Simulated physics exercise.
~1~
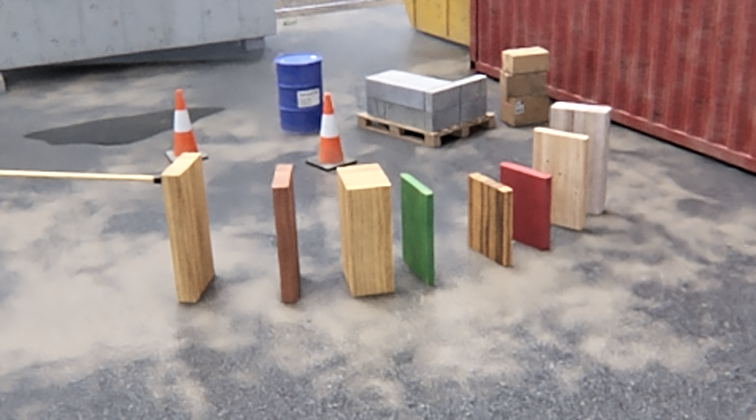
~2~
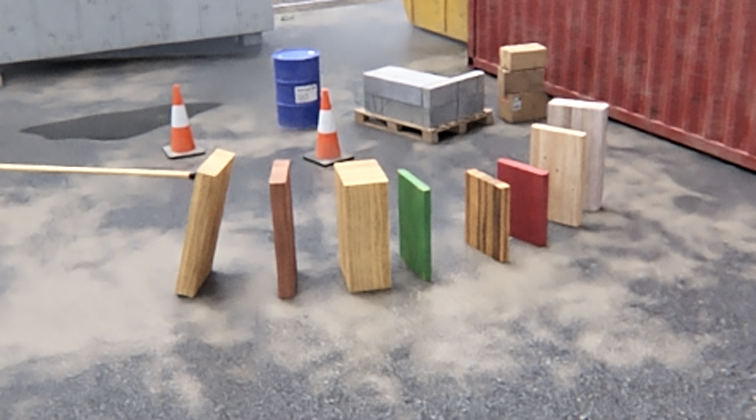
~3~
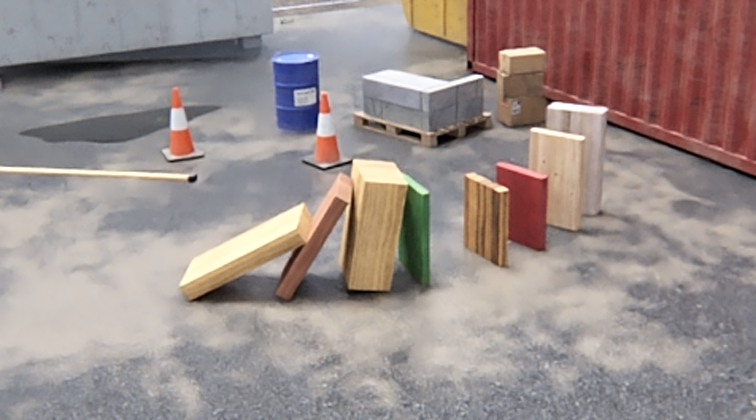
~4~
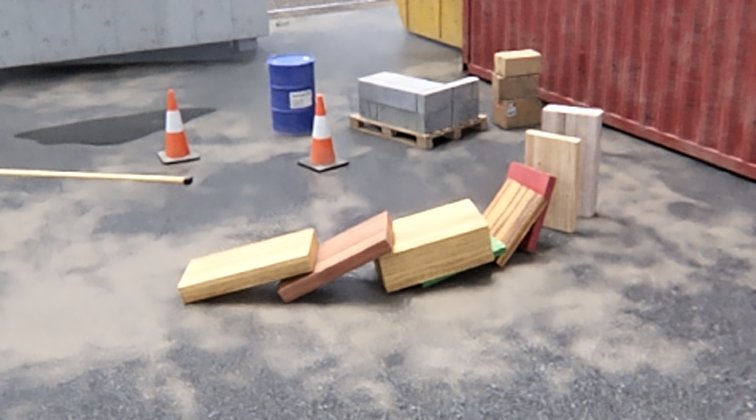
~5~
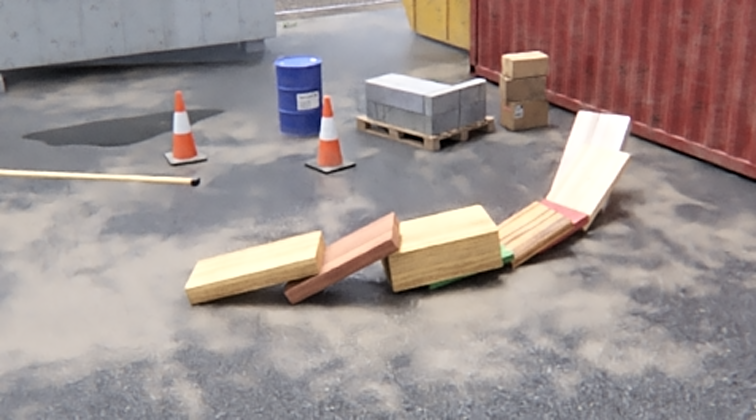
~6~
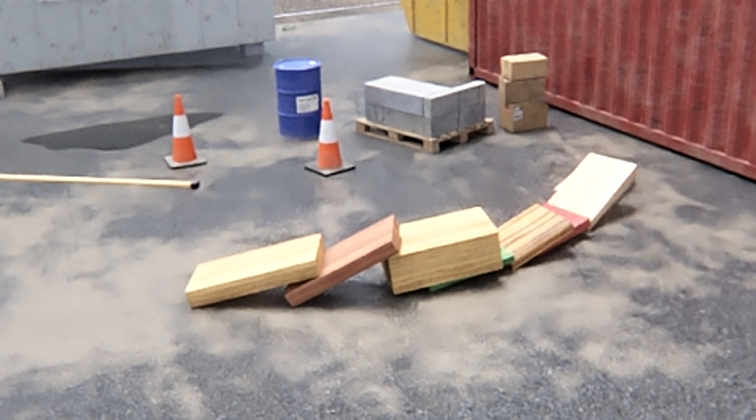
A wooden pole tips the first of eight standing boards, and all topple in turn.
